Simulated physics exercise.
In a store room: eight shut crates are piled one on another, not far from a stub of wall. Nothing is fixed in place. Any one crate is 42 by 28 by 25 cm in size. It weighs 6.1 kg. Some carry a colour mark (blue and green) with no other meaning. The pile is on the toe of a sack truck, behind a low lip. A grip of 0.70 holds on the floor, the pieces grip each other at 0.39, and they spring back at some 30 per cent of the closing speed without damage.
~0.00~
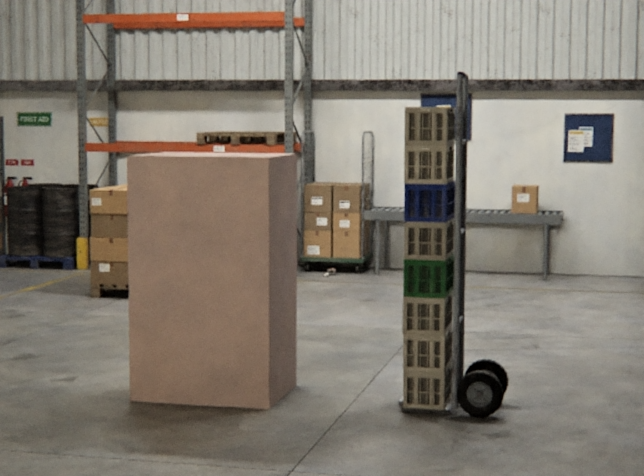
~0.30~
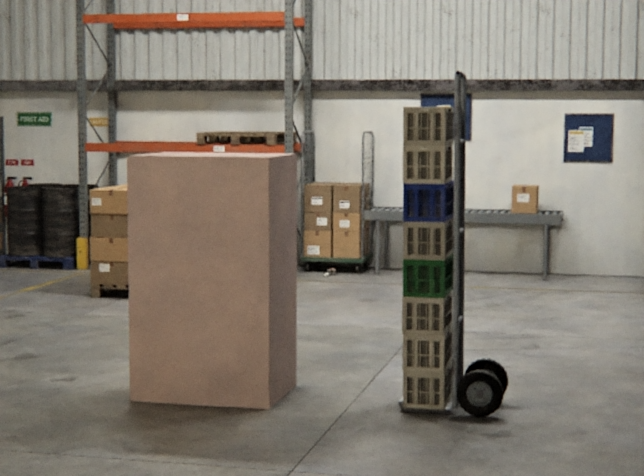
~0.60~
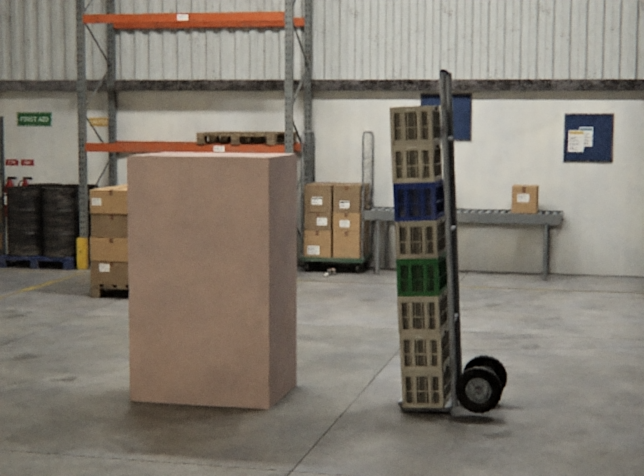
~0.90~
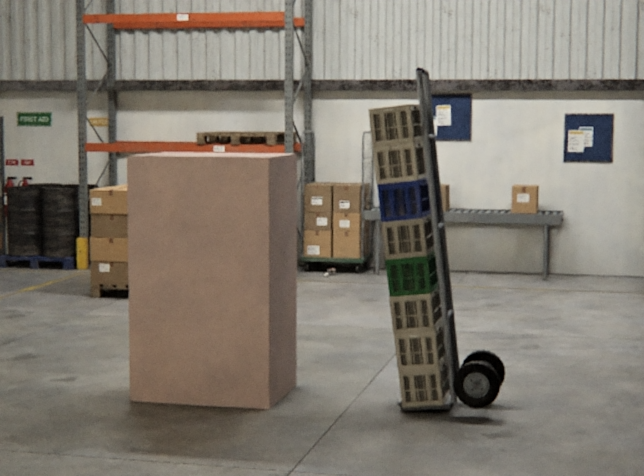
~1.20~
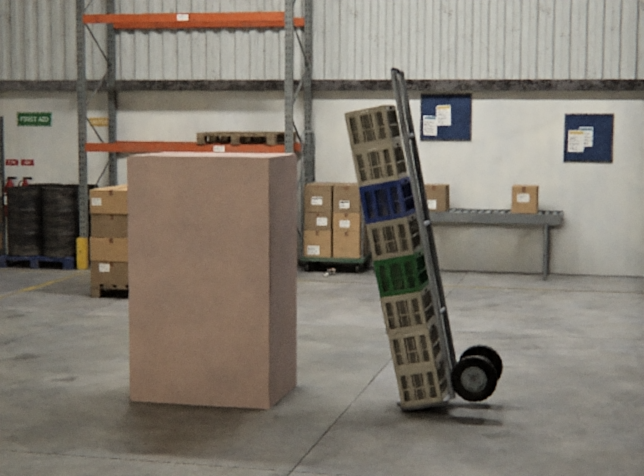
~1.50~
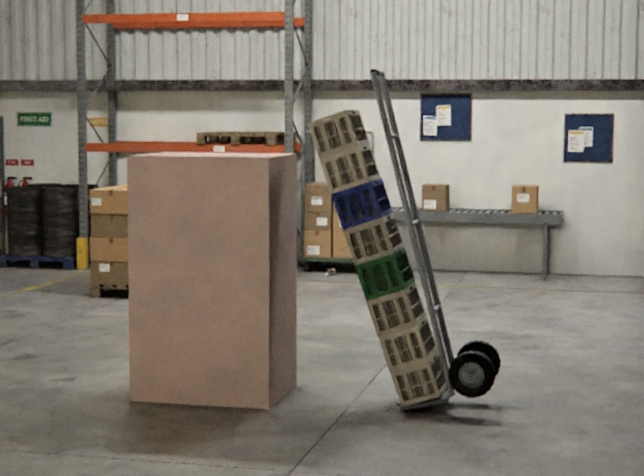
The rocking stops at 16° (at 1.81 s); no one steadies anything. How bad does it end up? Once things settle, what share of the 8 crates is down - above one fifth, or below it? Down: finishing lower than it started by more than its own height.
The share down is below one fifth.
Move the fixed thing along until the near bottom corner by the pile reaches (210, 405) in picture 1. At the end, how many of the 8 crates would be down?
4.
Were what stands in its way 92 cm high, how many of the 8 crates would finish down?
That makes 6 in total.
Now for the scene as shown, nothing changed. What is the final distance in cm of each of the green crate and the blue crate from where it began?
Green shifts 60 cm and blue shifts 90 cm.
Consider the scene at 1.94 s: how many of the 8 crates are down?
The number reaches 0 by then.
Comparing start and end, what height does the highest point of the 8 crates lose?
10 cm.
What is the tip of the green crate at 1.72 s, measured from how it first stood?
Some 30°.
After 1.56 s, none of the 8 crates down, 8 disturbed; blue crate 21° from how it stood; green crate 21° from how it stood.
After 1.64 s, none of the 8 crates down, 8 disturbed; blue crate 24° from how it stood; green crate 24° from how it stood.
After 1.72 s, none of the 8 crates down, 8 disturbed; green crate 29° from how it stood; blue crate 29° from how it stood, 10 cm lower.
After 1.94 s, none of the 8 crates down, 8 disturbed; green crate 34° from how it stood; blue crate 32° from how it stood, 15 cm lower.
In the end (2.9 s), none of the 8 crates down, 8 disturbed; green crate 36° from how it stood, 9 cm lower; blue crate 24° from how it stood, 15 cm lower. That is 0 per cent. From the last view, middles, green crate near (349, 285), blue crate near (308, 220).
